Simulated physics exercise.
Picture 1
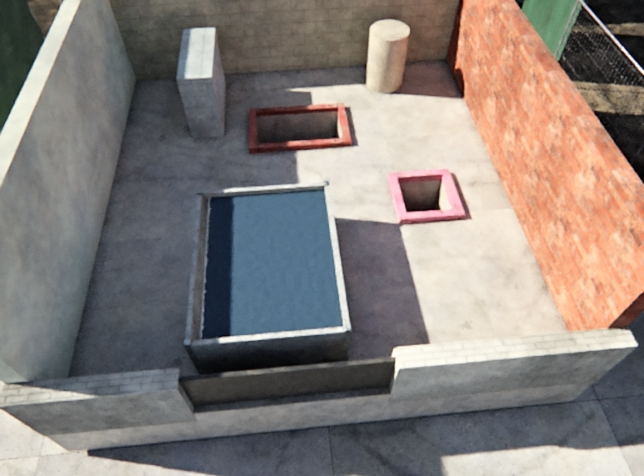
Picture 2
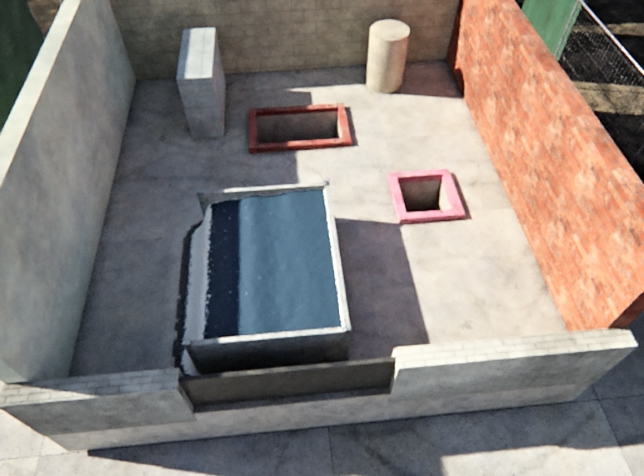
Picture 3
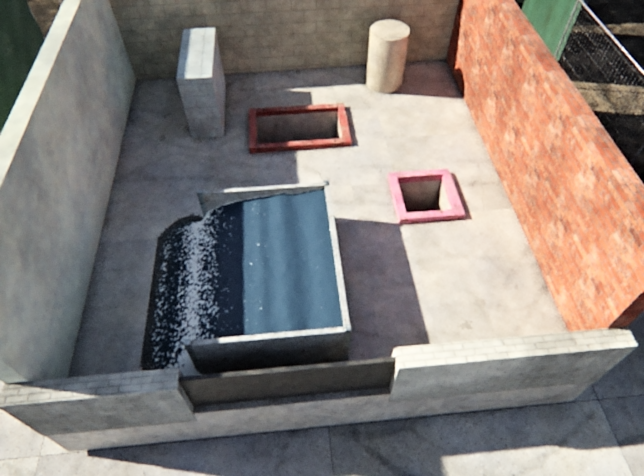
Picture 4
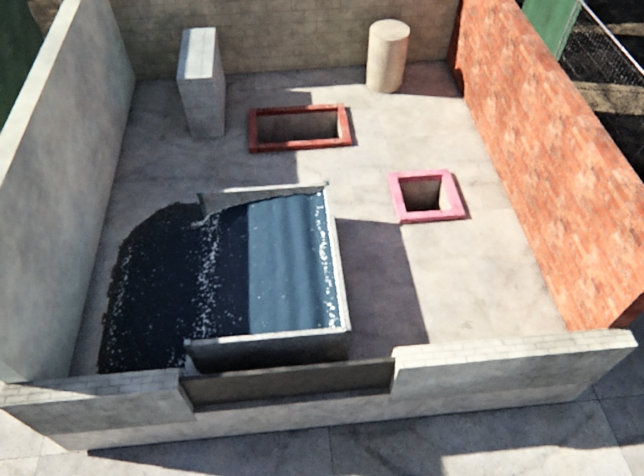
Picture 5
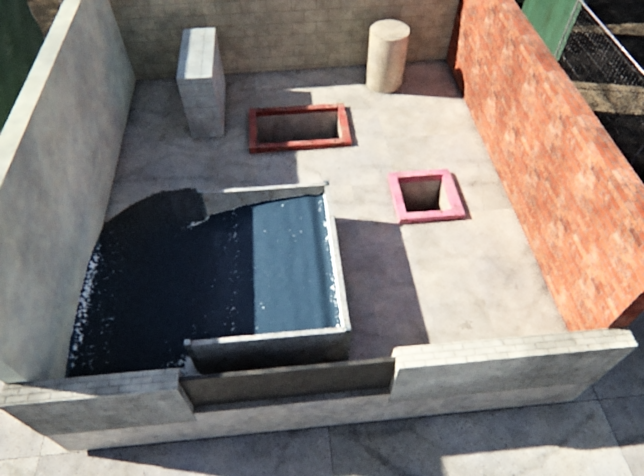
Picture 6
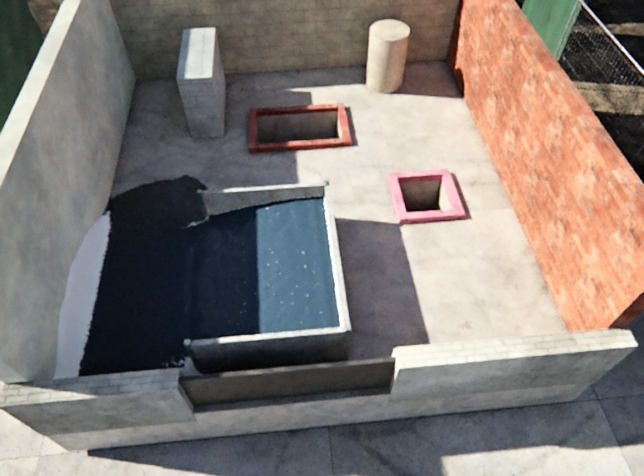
Dark water in a whole, still tank on the walled concrete slab breaks out through the tank's left side, tumbling onto the floor in a band of white flecks. It spreads left to the grey wall as the level in the tank drops, and then a pale strip shows beside that wall.
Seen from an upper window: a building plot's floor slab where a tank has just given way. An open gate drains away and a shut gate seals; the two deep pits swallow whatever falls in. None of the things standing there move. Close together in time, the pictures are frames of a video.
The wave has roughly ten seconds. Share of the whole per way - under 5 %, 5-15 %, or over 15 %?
Gate under 5 %, pink pit under 5 %, red pit under 5 %.
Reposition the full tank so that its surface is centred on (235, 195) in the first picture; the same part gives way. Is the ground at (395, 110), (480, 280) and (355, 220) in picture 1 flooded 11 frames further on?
Spot 1 unwetted, spot 2 unwetted, and spot 3 unwetted.
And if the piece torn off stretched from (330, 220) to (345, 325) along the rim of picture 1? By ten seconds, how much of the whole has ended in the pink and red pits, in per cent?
Result - pink: 8 %; red: 0 %.
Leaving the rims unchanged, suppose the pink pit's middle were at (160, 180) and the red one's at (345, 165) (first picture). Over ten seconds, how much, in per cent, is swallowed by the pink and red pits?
Breakdown: Pink 14%, red 0%.
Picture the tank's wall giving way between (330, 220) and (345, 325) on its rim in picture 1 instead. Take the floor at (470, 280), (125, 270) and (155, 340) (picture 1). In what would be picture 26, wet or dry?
The first would be drenched, the second still unwetted and the third still unwetted.
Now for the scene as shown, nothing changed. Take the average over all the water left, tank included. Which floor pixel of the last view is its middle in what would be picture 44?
Around pixel (224, 199) of the last picture.
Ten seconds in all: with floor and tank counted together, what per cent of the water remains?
Near 98 in a hundred.
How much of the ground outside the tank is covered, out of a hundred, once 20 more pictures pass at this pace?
It works out to about 50 in a hundred.
A moment on, water covers 20 % of the floor; the gate 0 %, the pink pit 0 %, the red pit 0 %.
Next, water covers 30 % of the floor; the gate 0 %, the pink pit 0 %, the red pit 0 %.
Then, water covers 50 % of the floor; the gate 0 %, the pink pit 0 %, the red pit 1 %.
Later, water covers 80 % of the floor; the gate 0 %, the pink pit 0 %, the red pit 1 %.
In the end, water covers 95 % of the floor; the gate 0 %, the pink pit 0 %, the red pit 2 %.
